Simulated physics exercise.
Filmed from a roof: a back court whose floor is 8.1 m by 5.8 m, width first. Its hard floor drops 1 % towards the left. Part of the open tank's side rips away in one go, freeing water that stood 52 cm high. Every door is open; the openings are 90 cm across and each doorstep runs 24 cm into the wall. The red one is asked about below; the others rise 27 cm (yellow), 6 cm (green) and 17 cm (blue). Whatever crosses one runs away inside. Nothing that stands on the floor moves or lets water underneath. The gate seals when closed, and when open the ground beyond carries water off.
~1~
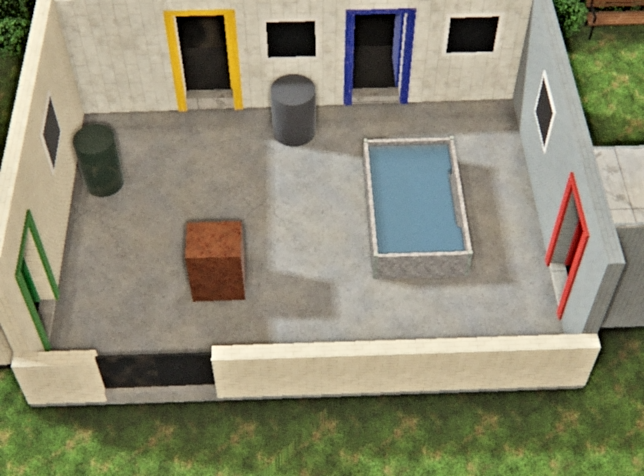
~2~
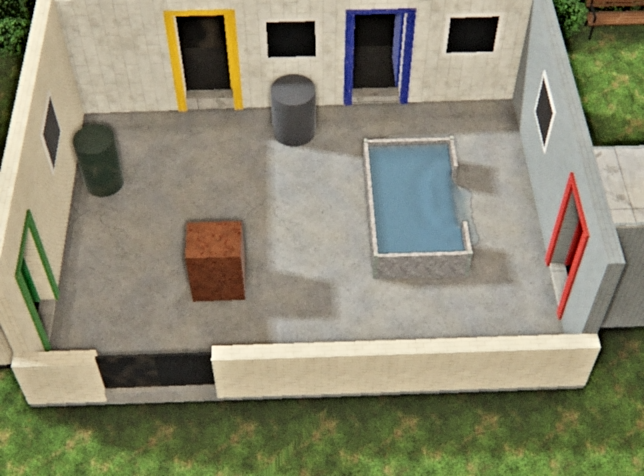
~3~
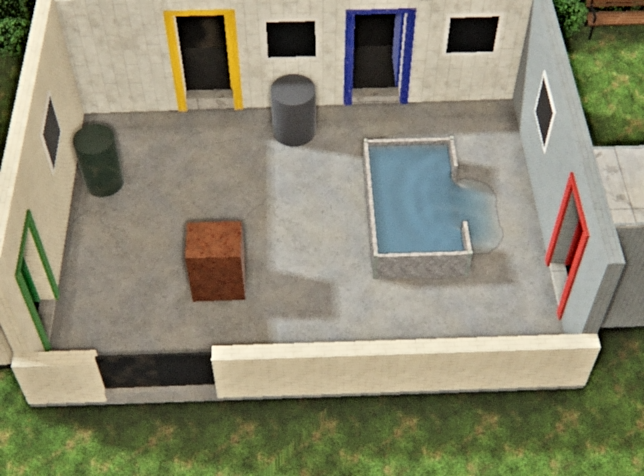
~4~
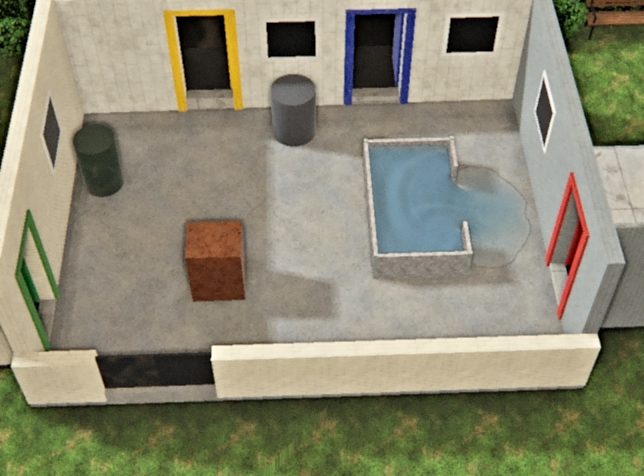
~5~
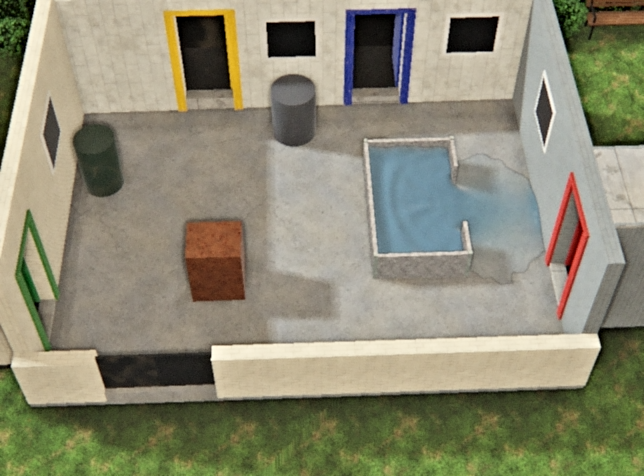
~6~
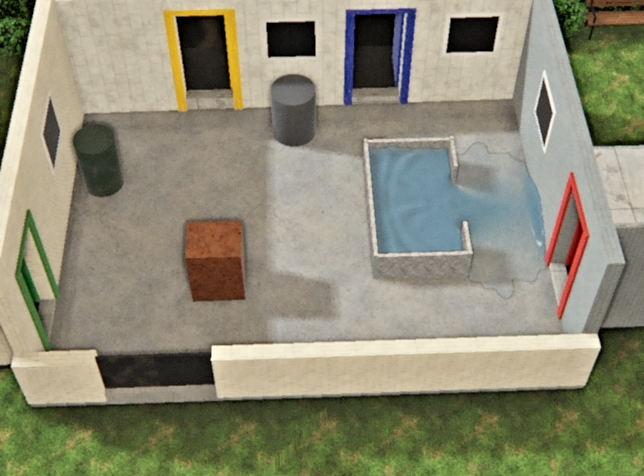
Water pouring through a broken right side of an open tank, spreading across the grey courtyard floor on the red door's side.
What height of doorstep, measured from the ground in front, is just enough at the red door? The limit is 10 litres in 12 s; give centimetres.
Some 9.5 cm above the ground.
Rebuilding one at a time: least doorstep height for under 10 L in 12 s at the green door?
About 6.5 cm at green.
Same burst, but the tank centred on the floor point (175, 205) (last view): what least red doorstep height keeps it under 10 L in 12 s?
Some 7.0 cm.
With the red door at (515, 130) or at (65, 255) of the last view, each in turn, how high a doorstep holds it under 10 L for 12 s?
Roughly 10.5 and 6.0 cm.
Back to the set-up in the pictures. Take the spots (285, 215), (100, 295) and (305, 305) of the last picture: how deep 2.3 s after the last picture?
About 0, 0 and 0 cm.
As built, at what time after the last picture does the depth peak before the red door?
Around 1.0 s.
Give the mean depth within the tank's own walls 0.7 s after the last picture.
Roughly 34 cm on average.
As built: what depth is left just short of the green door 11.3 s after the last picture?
About 8.5 cm.
Then, 0.7 s after the last picture water covers 10 % of the floor, deepest (37 cm) near (529, 217); 13 cm at the red door, 0 litres in over its 9 cm doorstep.
Then, 2.3 s after the last picture water covers 25 % of the floor, deepest (22 cm) near (505, 106); 10 cm at the red door, 10 litres in over its 9 cm doorstep.
Then, 11.3 s after the last picture water covers 95 % of the floor, deepest (9 cm) near (45, 382); 3 cm at the red door, 12 litres in over its 9 cm doorstep.
At the red door as built, the water peaked near 13 cm, 1.1 s after the last picture.
Run again over the same 12 s with other heights there, 17 litres in over 8 cm, 6 litres over 11 cm. The limit of 10 litres is kept from about 9.5 cm up.
